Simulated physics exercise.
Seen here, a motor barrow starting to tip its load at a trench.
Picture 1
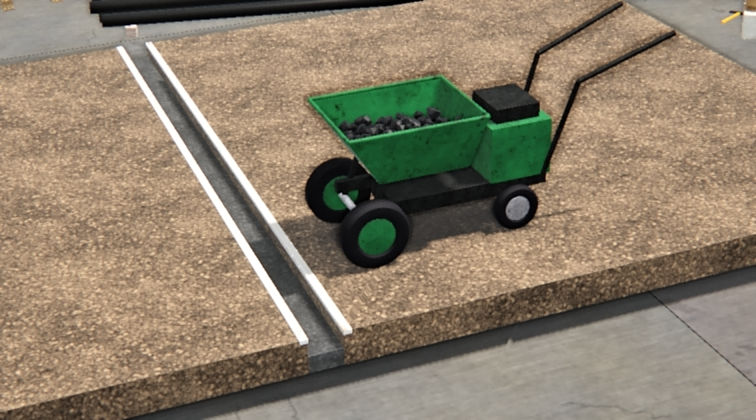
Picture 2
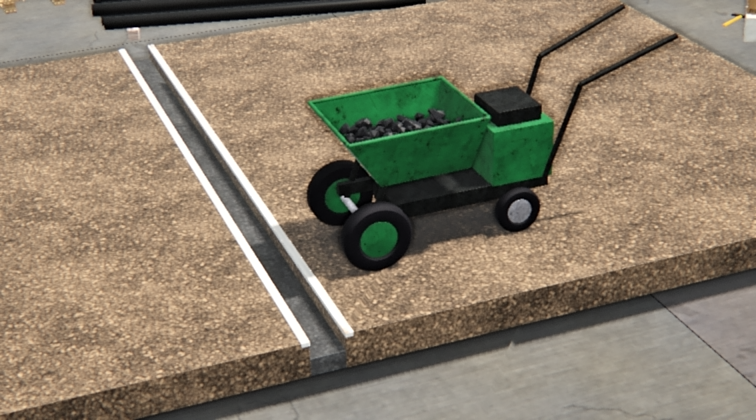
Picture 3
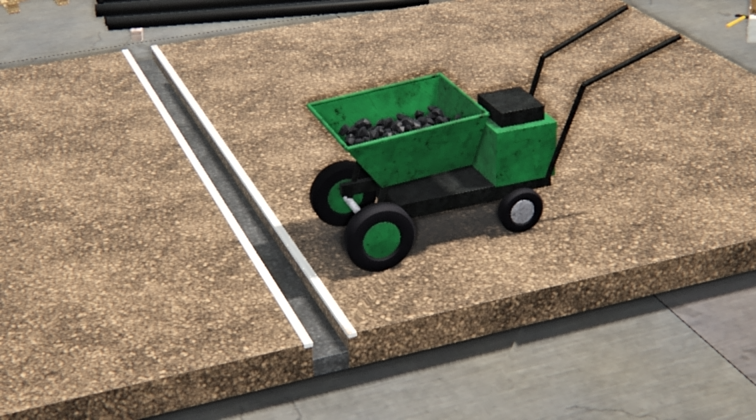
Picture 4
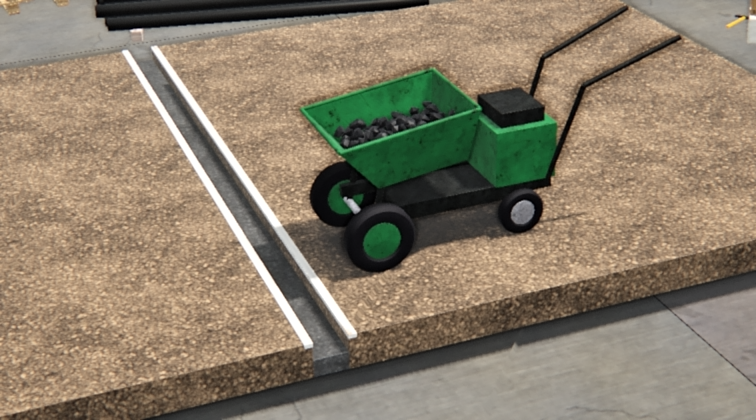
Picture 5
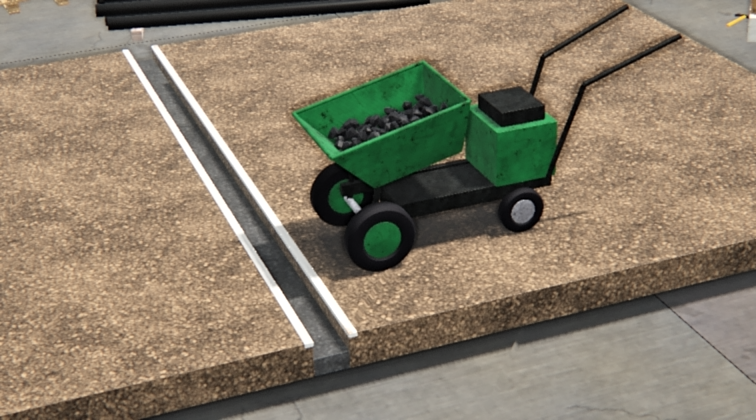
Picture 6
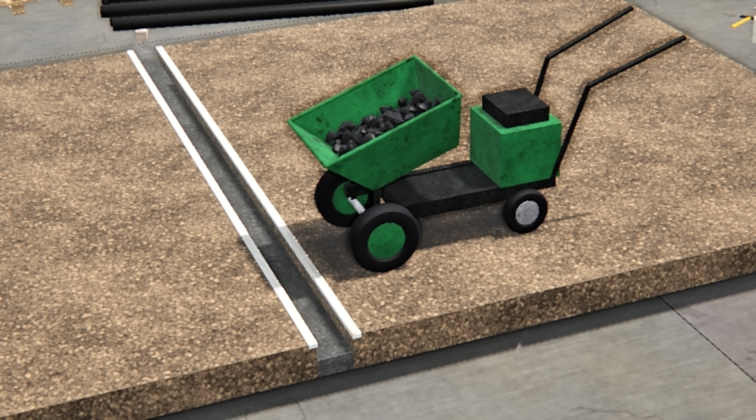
Beside a narrow trench, a green motor barrow slowly tilts its skip of dark lumps leftward.
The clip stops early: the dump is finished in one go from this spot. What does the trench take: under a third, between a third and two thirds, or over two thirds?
The trench ends with under a third of it.
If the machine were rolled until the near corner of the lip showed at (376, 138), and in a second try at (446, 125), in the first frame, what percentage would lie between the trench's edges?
First some 50, then 30 per cent.
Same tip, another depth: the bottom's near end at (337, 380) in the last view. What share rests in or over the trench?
Roughly 10 in a hundred.
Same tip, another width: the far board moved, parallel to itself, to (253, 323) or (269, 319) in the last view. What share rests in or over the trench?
Near 70 % and 50 %.
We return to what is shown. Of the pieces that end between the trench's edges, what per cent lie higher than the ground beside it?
About 10 per cent.
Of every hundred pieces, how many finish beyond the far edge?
It comes to 85 per cent or so.
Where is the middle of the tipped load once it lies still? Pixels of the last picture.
Around (236, 270).
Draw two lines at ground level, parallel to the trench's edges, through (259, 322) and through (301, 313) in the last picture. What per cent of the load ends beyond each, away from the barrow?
Roughly 50 per cent, and 90 per cent.
Shortly afterwards, skip tipped steeply; the whole lot in the skip.
Next, skip tipped steeply; all but a few in the skip; only a few beyond it; only a few falling.
Some moments later, skip tipped right over; near a third in the skip; only a few in or heaped over the trench; near two thirds beyond it; only a few falling.
In the end, skip tipped right over; only a few in the skip; a little in or heaped over the trench; the bulk beyond it.
